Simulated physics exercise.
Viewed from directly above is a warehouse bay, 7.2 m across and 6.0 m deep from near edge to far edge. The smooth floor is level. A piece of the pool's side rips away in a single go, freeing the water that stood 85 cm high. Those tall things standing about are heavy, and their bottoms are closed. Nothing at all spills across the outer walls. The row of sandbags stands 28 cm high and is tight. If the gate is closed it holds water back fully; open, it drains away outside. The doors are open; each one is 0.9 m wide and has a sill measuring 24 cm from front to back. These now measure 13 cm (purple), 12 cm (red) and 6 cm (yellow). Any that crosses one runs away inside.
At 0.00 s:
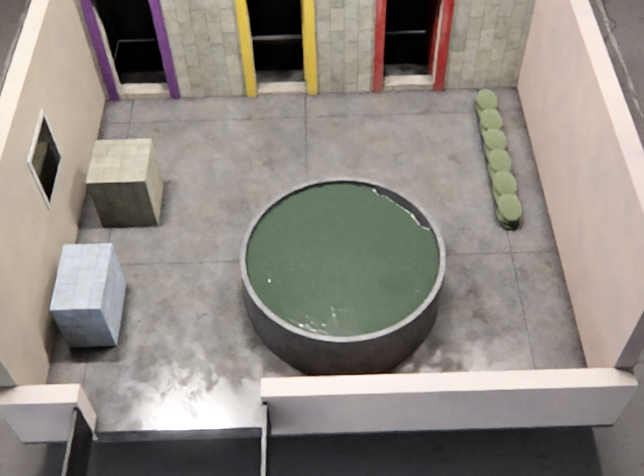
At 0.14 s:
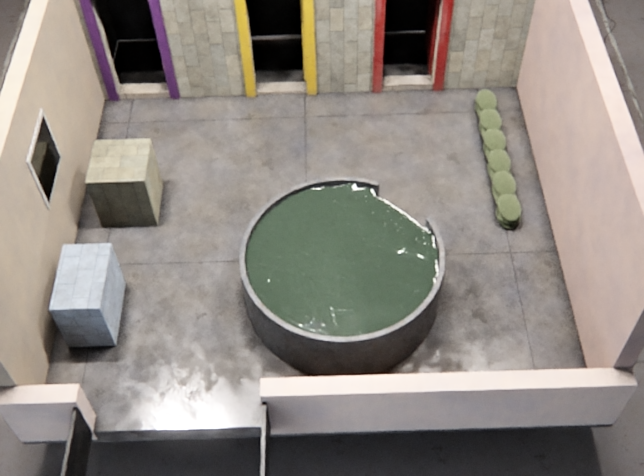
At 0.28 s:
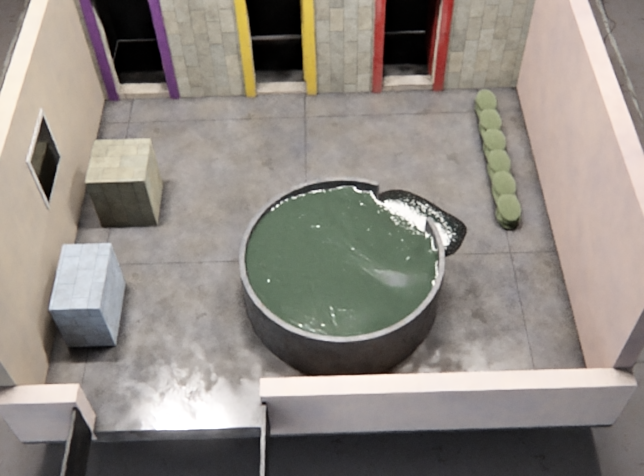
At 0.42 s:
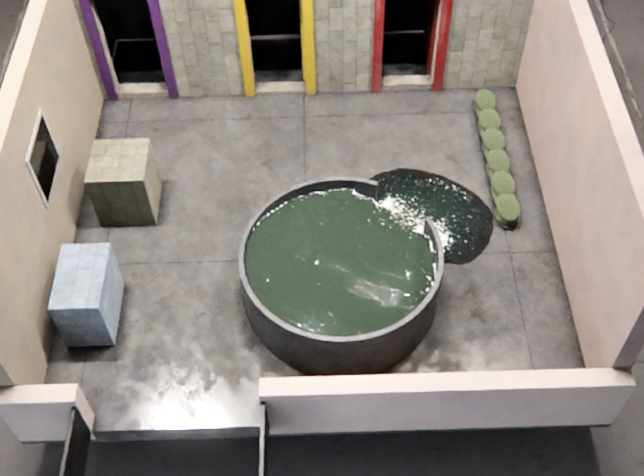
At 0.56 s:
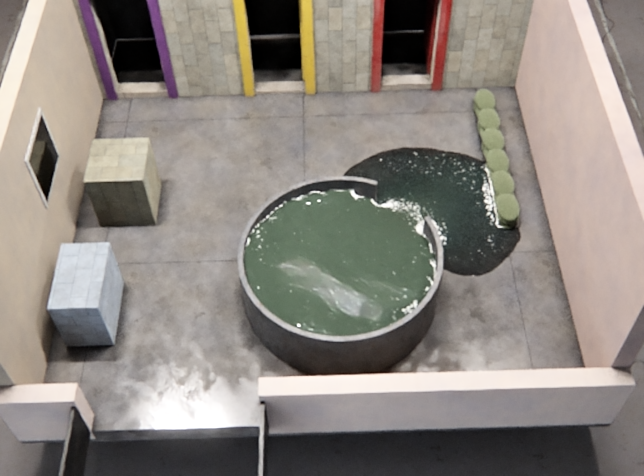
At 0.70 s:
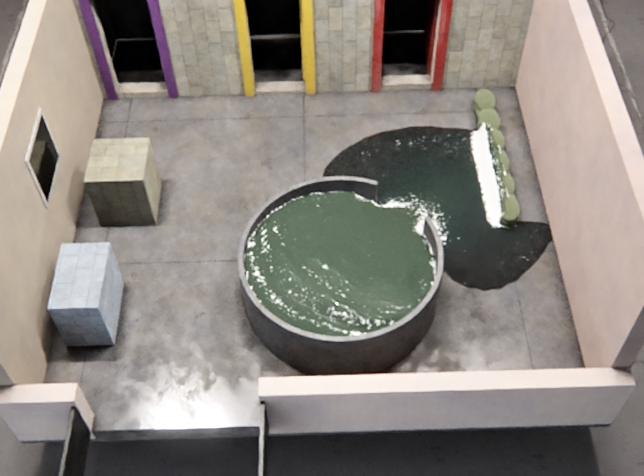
In this clip, the far right side of a round pool of green water breaks open, and water pours through the gap, spreads darkly across the gray floor, and foams white against a row of round green objects.
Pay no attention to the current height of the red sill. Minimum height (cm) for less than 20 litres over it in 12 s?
Around 36 cm.
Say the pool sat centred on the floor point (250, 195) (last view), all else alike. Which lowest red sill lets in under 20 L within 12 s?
Near 26 cm.
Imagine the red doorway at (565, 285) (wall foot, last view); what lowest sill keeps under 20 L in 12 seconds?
Close to 12.5 cm at the least.
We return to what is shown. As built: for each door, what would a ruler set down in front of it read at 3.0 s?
Purple door: 0 cm; red door: 32 cm; yellow door: 8 cm.
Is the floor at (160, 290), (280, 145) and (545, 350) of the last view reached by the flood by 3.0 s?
Okay, in order that's stayed dry, got wet and finally got wet.
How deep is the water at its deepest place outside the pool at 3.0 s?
44 cm.
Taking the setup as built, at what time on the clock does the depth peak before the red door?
The level tops out near 2.4 seconds.
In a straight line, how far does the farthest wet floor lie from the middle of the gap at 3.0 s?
Around 4.4 m out.
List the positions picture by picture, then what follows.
In the first picture, the pool at (342, 256) is whole and still, 85 cm deep; the red door at (411, 44) is dry.
In the second picture, water pours out on the far side and has run 0.3 m, to a hidden place; about 11 cm deep outside, 85 cm at the back.
In the third picture, the front is at (456, 225), 0.8 m from the gap on the far side; 0.9 m2 of floor is wet, 85 cm left at the back.
In the fourth picture, water pours out on the far side and has run 1.4 m, to (475, 200); about 8 cm deep outside, 85 cm at the back.
In the fifth picture, the gap is on the far side, the front 2.0 m out at (483, 165); the back of the pool holds 85 cm.
In the sixth picture, the front is at (477, 133), 2.6 m from the gap on the far side; 5.8 m2 of floor is wet, 83 cm left at the back; 1.1 m in a straight line remain to the red door at (410, 44).
After 1.4 s water covers 25 % of the floor, deepest (56 cm) near (455, 90); 22 cm at the red door, 0 litres in over its 12 cm sill.
After 3.0 s water covers 40 % of the floor, deepest (44 cm) near (507, 88); 32 cm at the red door, 201 litres in over its 12 cm sill.
After 12.0 s water covers 95 % of the floor, deepest (15 cm) near (507, 88); 13 cm at the red door, 565 litres in over its 12 cm sill.
At the red door as built, the water arrived by 1.1 s and peaked near 36 cm at 2.4 s.
Run again over the same 12 s with other heights there, 30 litres in over 33.5 cm, 11 litres over 39 cm. The limit of 20 litres is kept from about 36 cm up.
